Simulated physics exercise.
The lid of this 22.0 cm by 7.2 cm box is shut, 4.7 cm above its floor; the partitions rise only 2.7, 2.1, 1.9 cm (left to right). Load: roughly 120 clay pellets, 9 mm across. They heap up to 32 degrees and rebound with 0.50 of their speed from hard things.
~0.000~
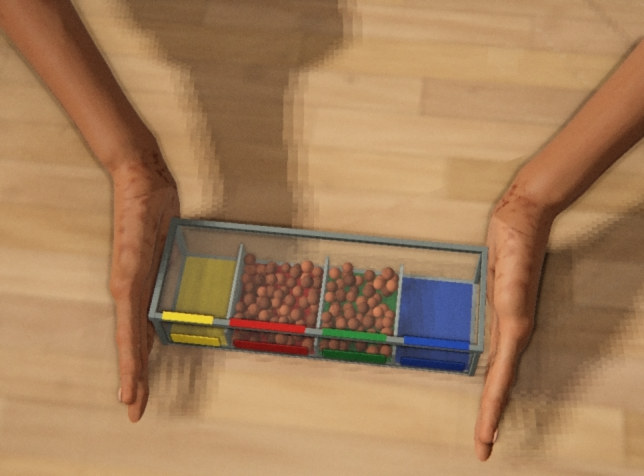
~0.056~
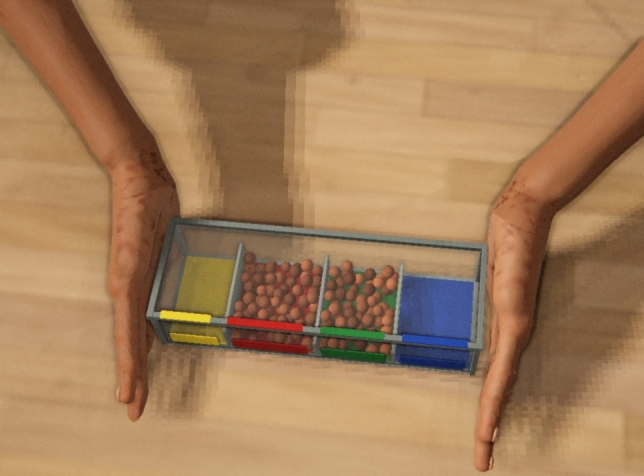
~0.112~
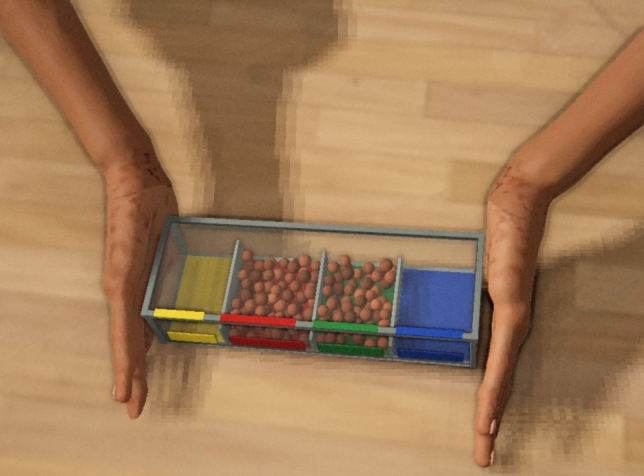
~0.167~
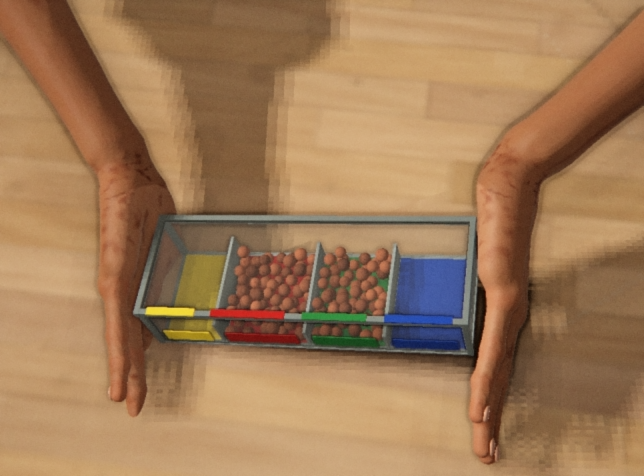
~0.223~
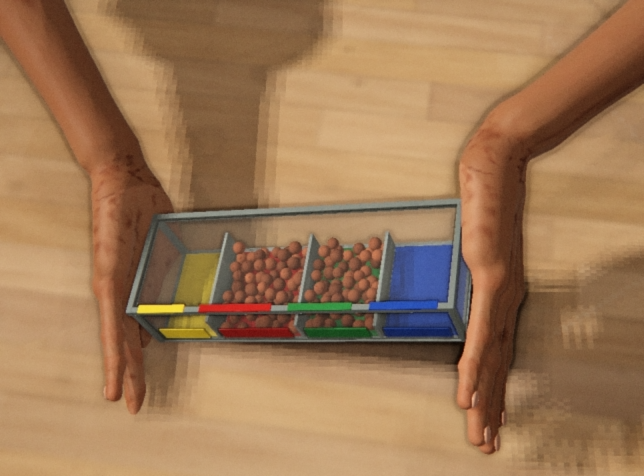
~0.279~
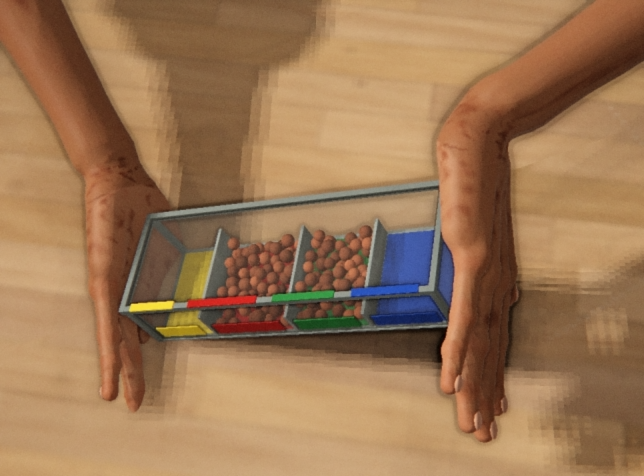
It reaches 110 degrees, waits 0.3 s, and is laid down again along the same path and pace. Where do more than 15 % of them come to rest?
Red over, blue under, green under, yellow over.
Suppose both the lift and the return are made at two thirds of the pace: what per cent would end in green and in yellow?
Then: Green 0, yellow 70.
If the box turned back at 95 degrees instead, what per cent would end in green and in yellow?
In that case green 15; yellow 60.
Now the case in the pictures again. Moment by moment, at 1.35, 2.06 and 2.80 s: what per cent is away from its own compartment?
In turn: 80, 85, 85.
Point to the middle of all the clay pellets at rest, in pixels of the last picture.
Around (206, 289).
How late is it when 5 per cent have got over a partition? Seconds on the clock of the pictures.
At about 0.90 s.
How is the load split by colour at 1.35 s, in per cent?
Red 45, blue 0, green 0, yellow 55.
After 1.35 s, tilt 110 degrees; red 45 %, yellow 55 %.
Then, at 2.06 s, tilt 55 degrees; red 30 %, yellow 70 %.
After 2.80 s, tilt 0 degrees; red 30 %, yellow 70 %.
By 3.2 s all is still; red 30 %, blue 0 %, green 0 %, yellow 70 %.
